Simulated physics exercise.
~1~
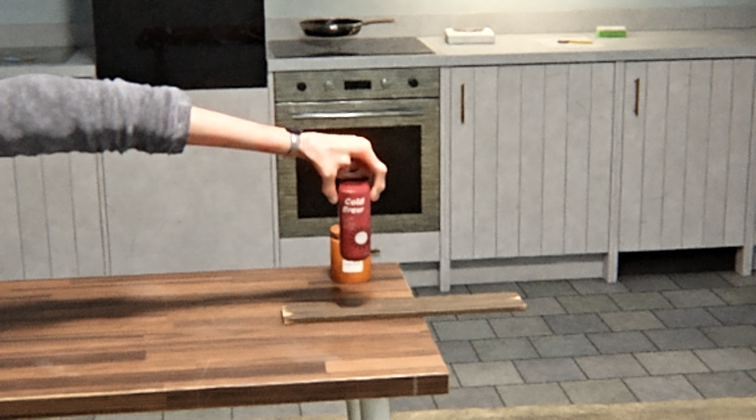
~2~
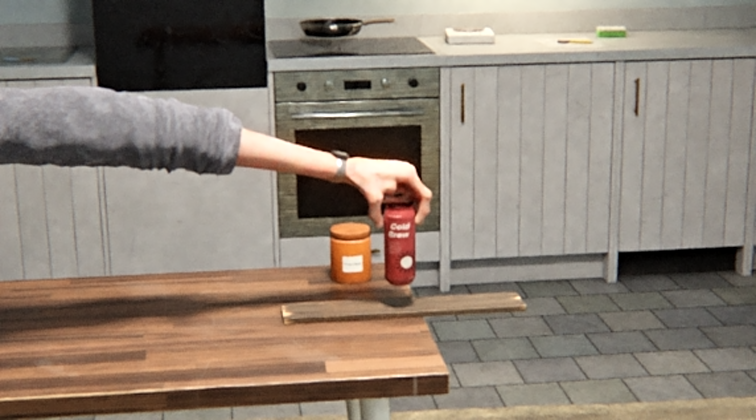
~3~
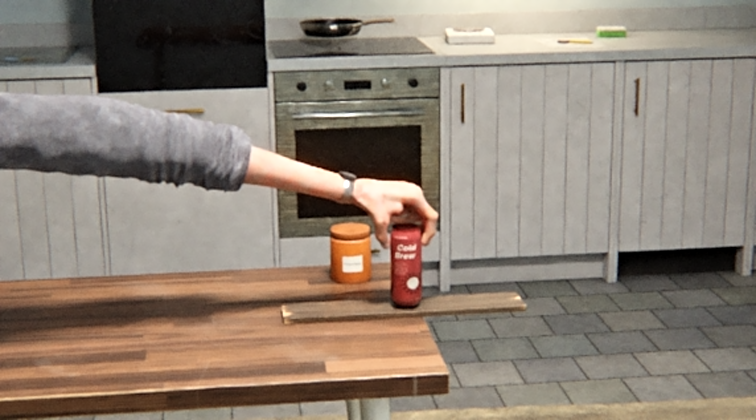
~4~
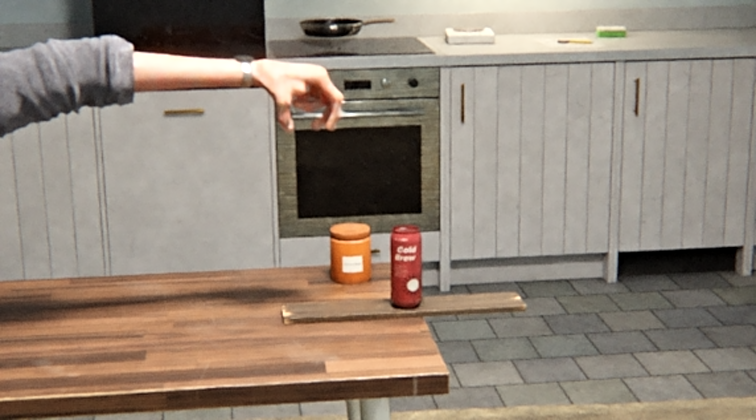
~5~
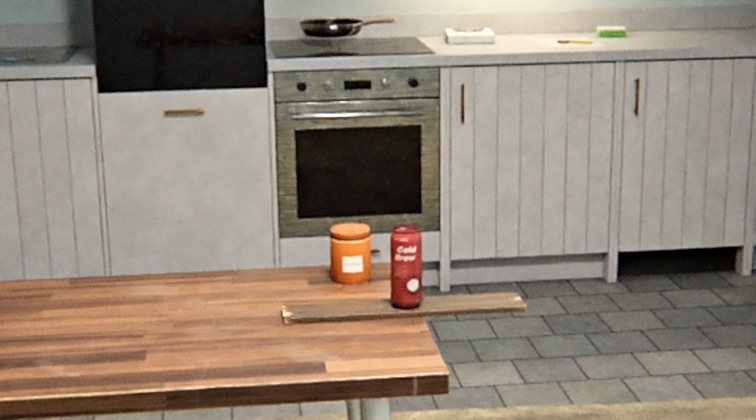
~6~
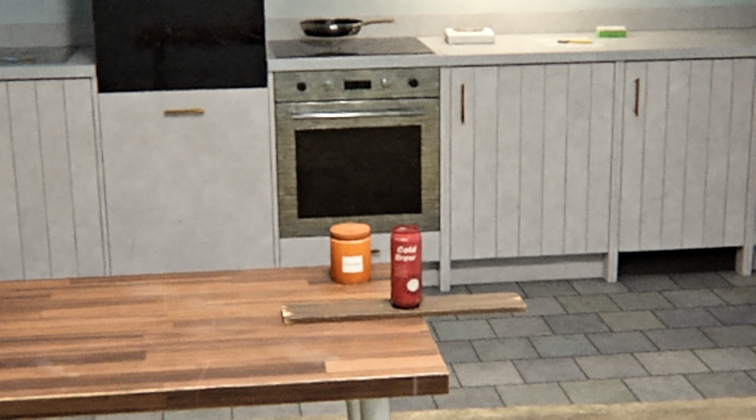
Hand lowering a red can onto a board jutting past a table edge beside an orange jar, then withdrawing as everything stays put.
